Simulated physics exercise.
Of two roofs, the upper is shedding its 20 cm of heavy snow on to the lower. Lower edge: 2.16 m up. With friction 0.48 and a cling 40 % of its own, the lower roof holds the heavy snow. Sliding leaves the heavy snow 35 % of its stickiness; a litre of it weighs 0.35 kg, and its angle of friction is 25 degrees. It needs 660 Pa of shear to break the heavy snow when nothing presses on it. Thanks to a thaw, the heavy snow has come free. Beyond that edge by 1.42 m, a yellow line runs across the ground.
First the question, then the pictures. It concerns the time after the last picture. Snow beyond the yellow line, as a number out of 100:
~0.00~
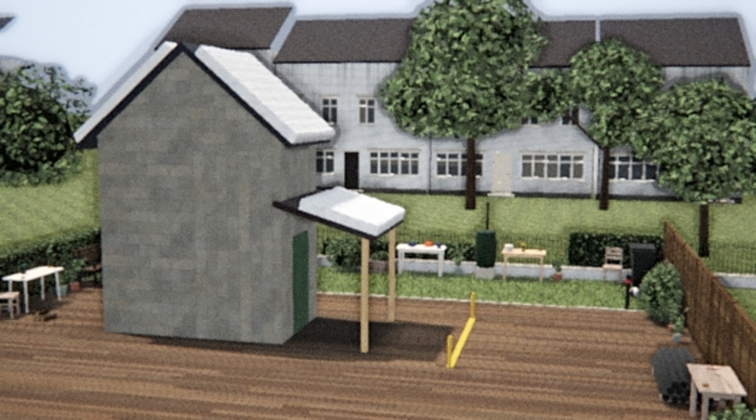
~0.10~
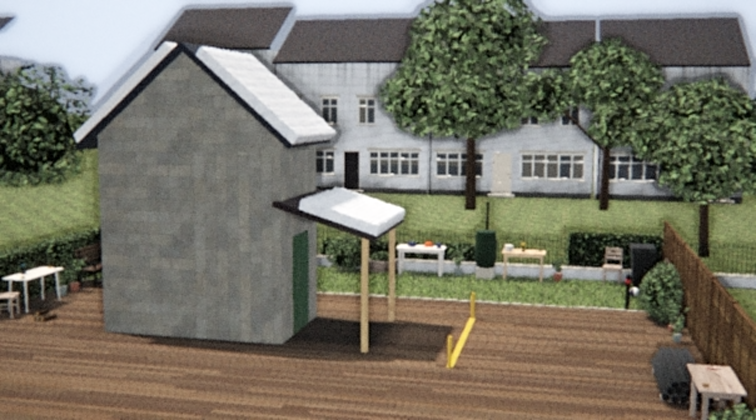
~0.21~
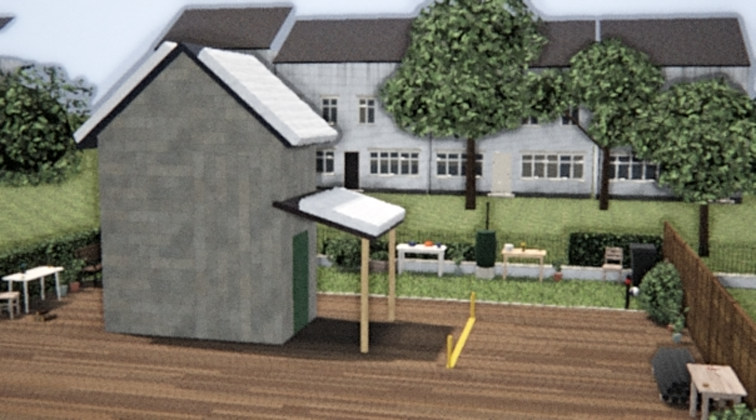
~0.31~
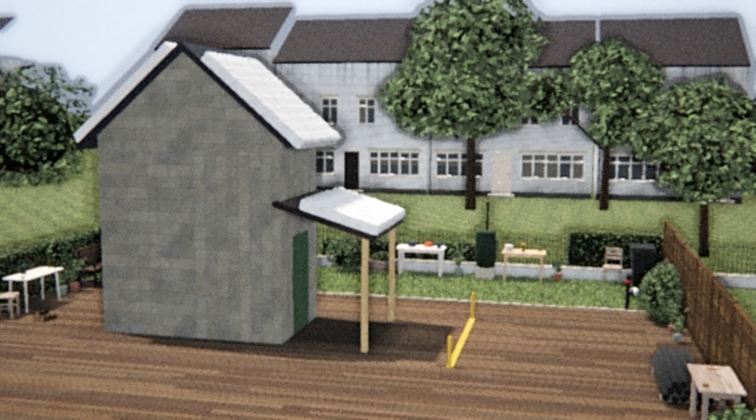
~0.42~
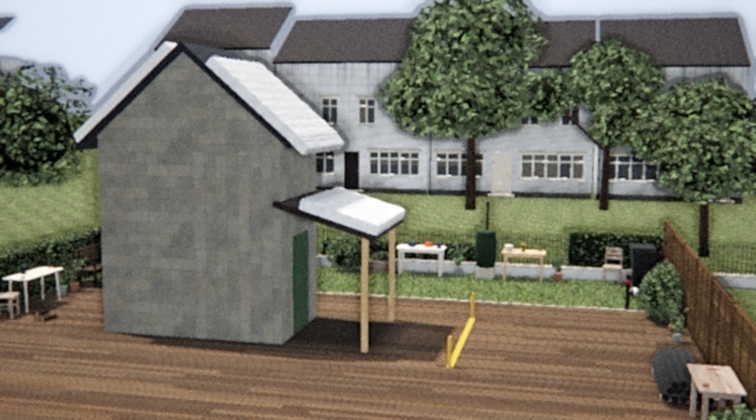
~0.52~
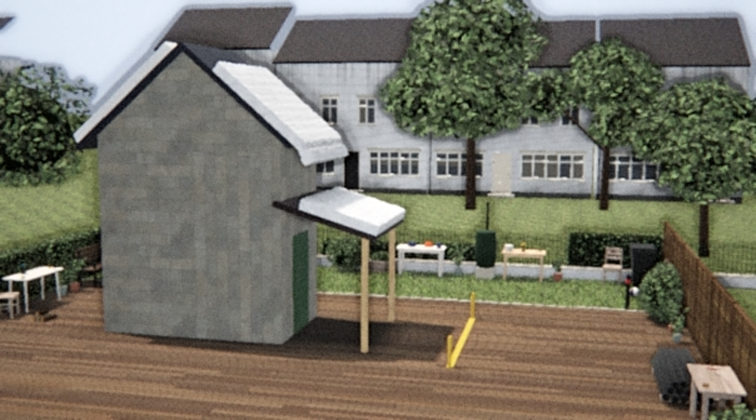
29 %.
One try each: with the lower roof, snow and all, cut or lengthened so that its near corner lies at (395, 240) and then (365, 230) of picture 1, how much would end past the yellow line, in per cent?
Roughly 20 % and then 35 %.
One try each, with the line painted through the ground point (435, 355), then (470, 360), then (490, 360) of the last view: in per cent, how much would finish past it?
Respectively about 40 in a hundred, 20 in a hundred and 12 in a hundred.
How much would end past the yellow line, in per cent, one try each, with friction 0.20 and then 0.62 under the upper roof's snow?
I'd expect around 35 percent, then around 2 percent.
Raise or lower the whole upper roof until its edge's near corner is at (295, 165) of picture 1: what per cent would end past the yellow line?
I'd put it at close to 5 percent.
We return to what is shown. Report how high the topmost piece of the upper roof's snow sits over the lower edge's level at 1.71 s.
0.7 m, roughly.
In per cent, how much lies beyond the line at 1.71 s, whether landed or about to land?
Close to 0 per cent.
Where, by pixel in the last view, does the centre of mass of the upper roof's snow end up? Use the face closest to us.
I'd place it around (436, 329).
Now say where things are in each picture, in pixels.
Leading edge of the heavy snow at (293, 135), in the first picture.
Leading edge of the heavy snow at (294, 135), its middle shifted 1.6 cm, in the second picture.
Leading edge of the heavy snow at (296, 137), its middle shifted 6.8 cm, 3 % of it past the upper edge, in one piece, in the third picture.
Leading edge of the heavy snow at (299, 141), its middle shifted 16 cm, 6 % of it past the upper edge, in one piece, in the fourth picture.
Leading edge of the heavy snow at (304, 147), its middle shifted 28 cm, 11 % of it past the upper edge, in one piece, in the fifth picture.
Leading edge of the heavy snow at (309, 152), its middle shifted 45 cm, 19 % of it past the upper edge, cracking, in the sixth picture.
After 1.07 s, none is below the lower edge and 0 % is past the line.
After 1.71 s, 18 % is below the lower edge and 0 % is past the line.
After 2.36 s, 57 % is below the lower edge and 28 % is past the line.
After 3.00 s, 66 % is below the lower edge and 29 % is past the line.
After 3.50 s, at the end, 66 % is below the lower edge and 29 % is past the line.
